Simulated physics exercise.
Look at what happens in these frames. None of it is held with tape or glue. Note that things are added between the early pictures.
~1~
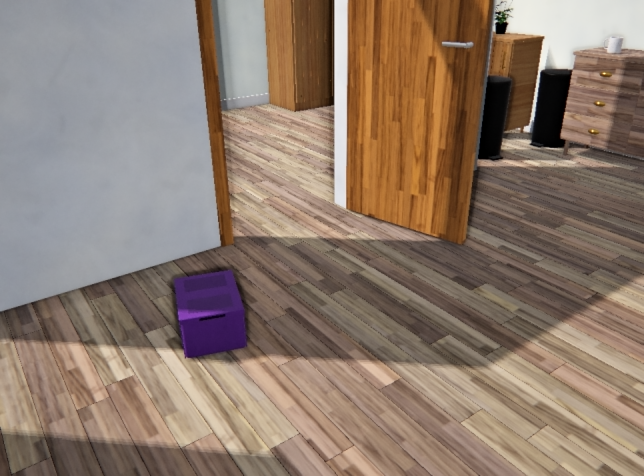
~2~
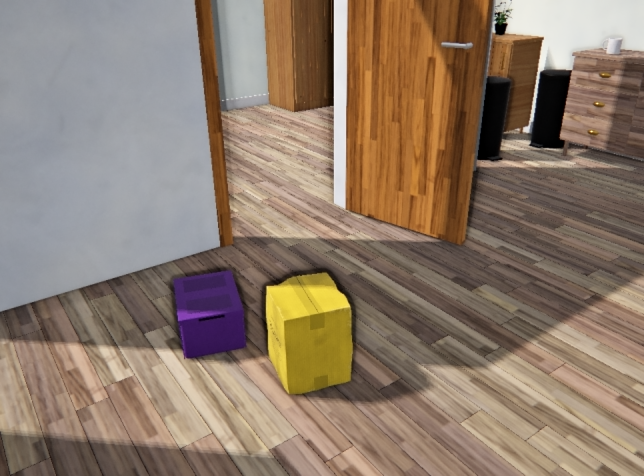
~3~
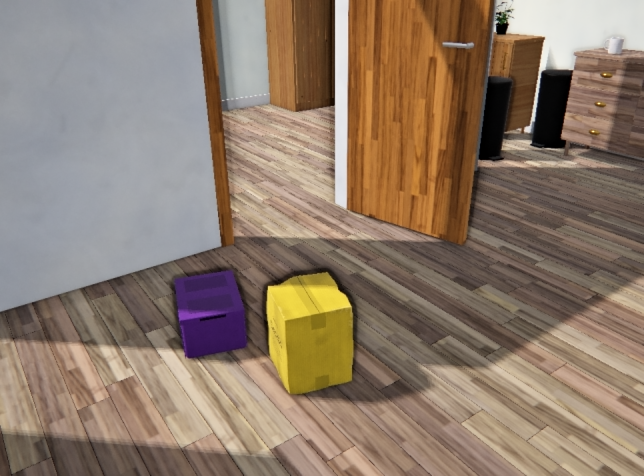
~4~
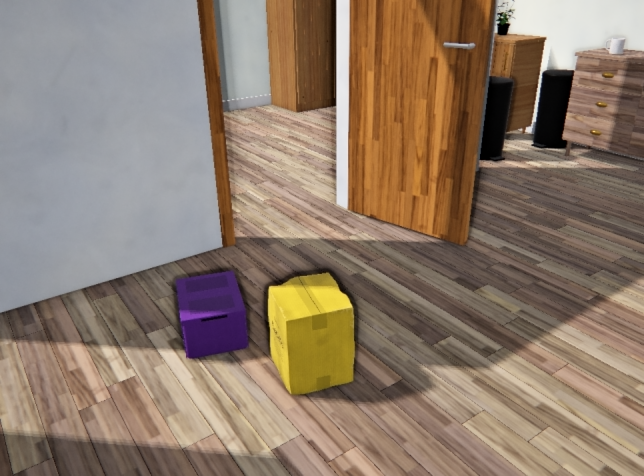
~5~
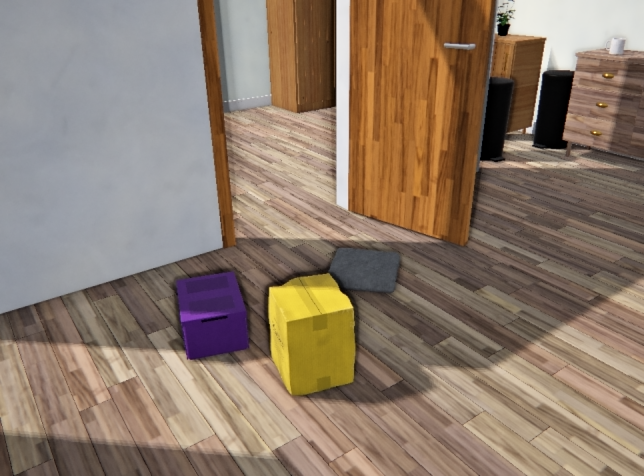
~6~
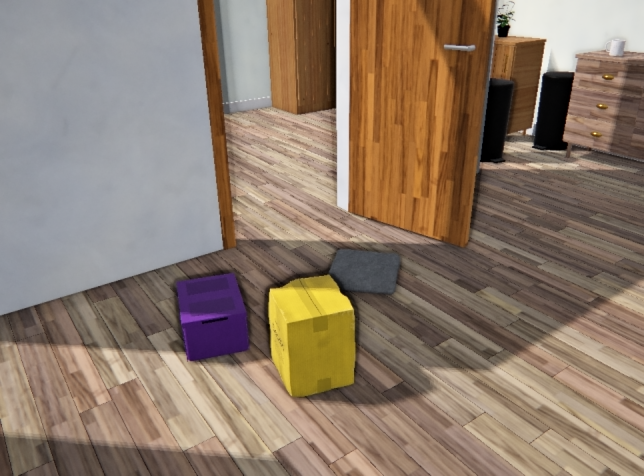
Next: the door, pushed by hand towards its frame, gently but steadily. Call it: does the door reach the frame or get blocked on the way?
It reaches the frame.
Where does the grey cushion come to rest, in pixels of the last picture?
At about (284, 287).
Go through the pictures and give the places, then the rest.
The first picture shows door wide open and still.
The second picture shows door wide open and still; yellow box (308, 332); purple tote (209, 313).
The third picture shows door wide open and still; yellow box (309, 332); purple tote (210, 313).
The fourth picture shows door wide open and still; yellow box (310, 333); purple tote (211, 314).
The fifth picture shows door wide open and still; yellow box (311, 333); purple tote (212, 314).
The sixth picture shows door wide open and still; grey cushion (364, 271); yellow box (311, 335).
Then, 0.80 s after the last picture, door 67° open; grey cushion slid a little near (350, 274).
Then, 1.10 s after the last picture, door 43° open; grey cushion slid about its own width near (300, 285).
At rest, door 0° open; moved from the start, grey cushion; the other 2 in place. Seen from the same camera at the end, grey cushion near (284, 287).
